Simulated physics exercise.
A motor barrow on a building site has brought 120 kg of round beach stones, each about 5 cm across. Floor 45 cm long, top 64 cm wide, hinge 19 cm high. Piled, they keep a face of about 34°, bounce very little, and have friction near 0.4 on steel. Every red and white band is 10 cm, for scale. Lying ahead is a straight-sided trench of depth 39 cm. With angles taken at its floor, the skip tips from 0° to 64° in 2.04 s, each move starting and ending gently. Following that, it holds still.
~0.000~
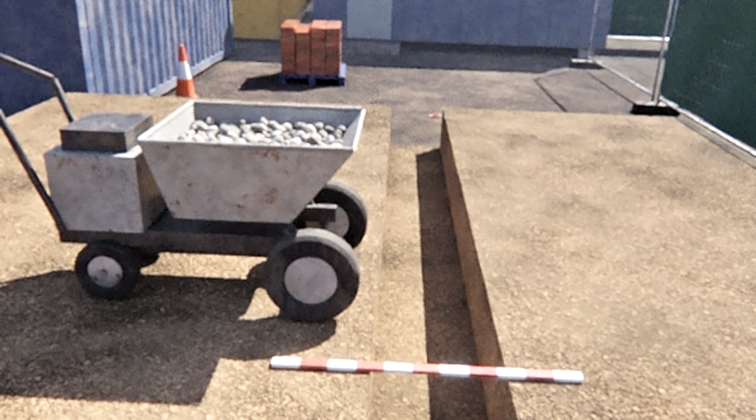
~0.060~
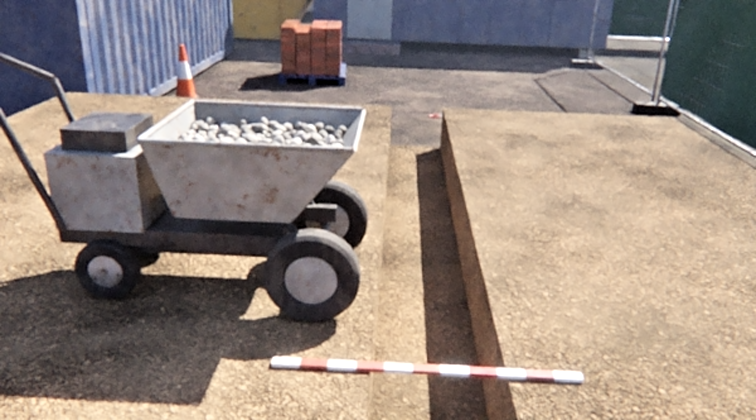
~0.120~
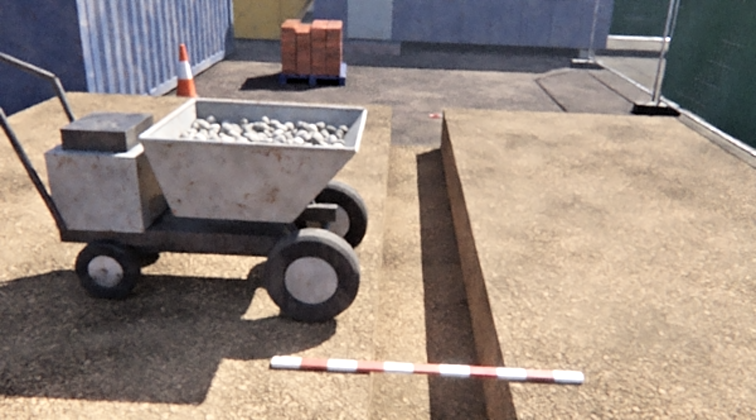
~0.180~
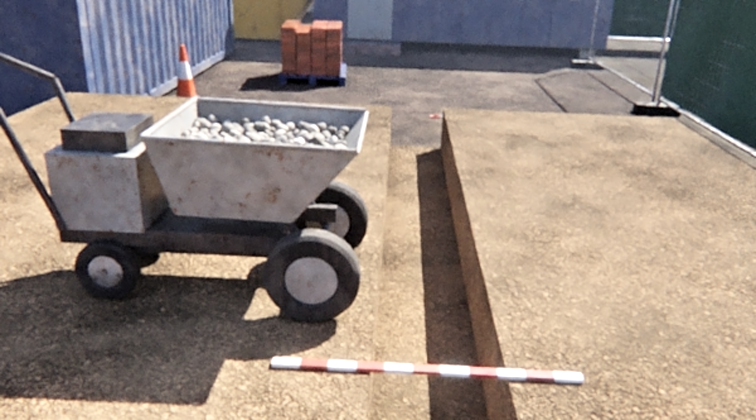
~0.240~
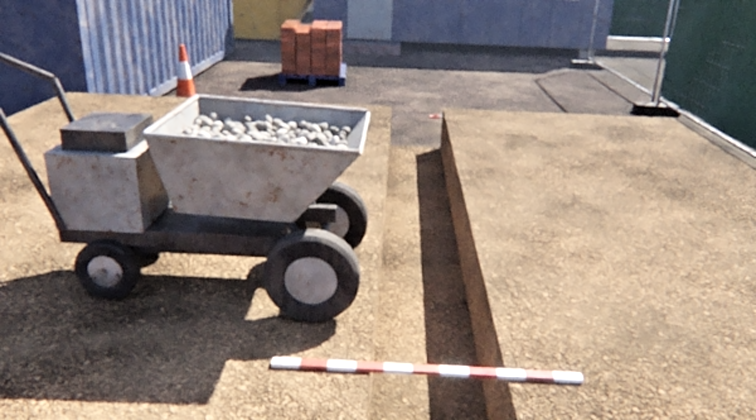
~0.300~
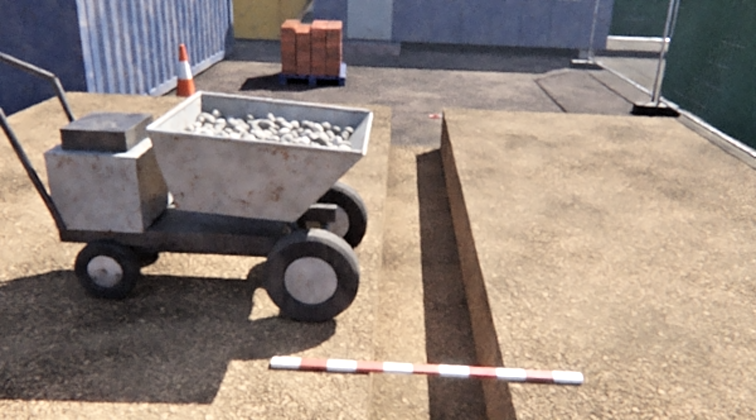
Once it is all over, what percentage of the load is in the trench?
Roughly 67 percent of the load is in the trench.
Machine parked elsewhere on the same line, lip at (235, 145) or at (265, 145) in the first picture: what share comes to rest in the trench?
From the first spot near 95, from the second near 100 per cent.
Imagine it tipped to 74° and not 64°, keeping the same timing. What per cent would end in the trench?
Roughly 55% would end there.
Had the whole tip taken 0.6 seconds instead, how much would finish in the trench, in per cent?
With that change, it comes to around 45 per cent.
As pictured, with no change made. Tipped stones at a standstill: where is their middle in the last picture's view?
Their middle lands near (464, 348).
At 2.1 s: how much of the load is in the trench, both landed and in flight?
Roughly 20% by that time.
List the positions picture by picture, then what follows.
The first frame shows lip at (354, 150), floor tilted 0°, highest stones at (257, 130).
In the second frame, the skip is at 0°, its lip at (355, 151); the top of the load is at (258, 130); the stones move at 0.0 m/s on average.
The third frame shows lip at (356, 151), floor tilted 1°, highest stones at (243, 129); the stones move at 0.1 m/s on average.
In the fourth frame, the skip is at 1°, its lip at (358, 152); the top of the load is at (232, 128); the stones move at 0.1 m/s on average.
In the fifth frame, the skip is at 2°, its lip at (360, 153); the top of the load is at (227, 126); the stones move at 0.2 m/s on average.
In the sixth frame, the skip is at 4°, its lip at (364, 154); the top of the load is at (229, 124); the stones move at 0.2 m/s on average.
After 1.5 s the floor is at 54°; 100 % in the skip; the foremost stones are at (454, 215).
After 2.1 s the floor is at 64°; 59 % in the skip, 21 % in the trench, 20 % past the trench; the foremost stones are at (569, 291).
After 2.5 s the floor is at 64°; 36 % in the skip, 32 % in the trench, 32 % past the trench; the foremost stones are at (633, 281).
After 4.4 s the floor is at 64°; 0 % in the skip, 67 % in the trench, 33 % past the trench; the foremost stones are at (664, 278).
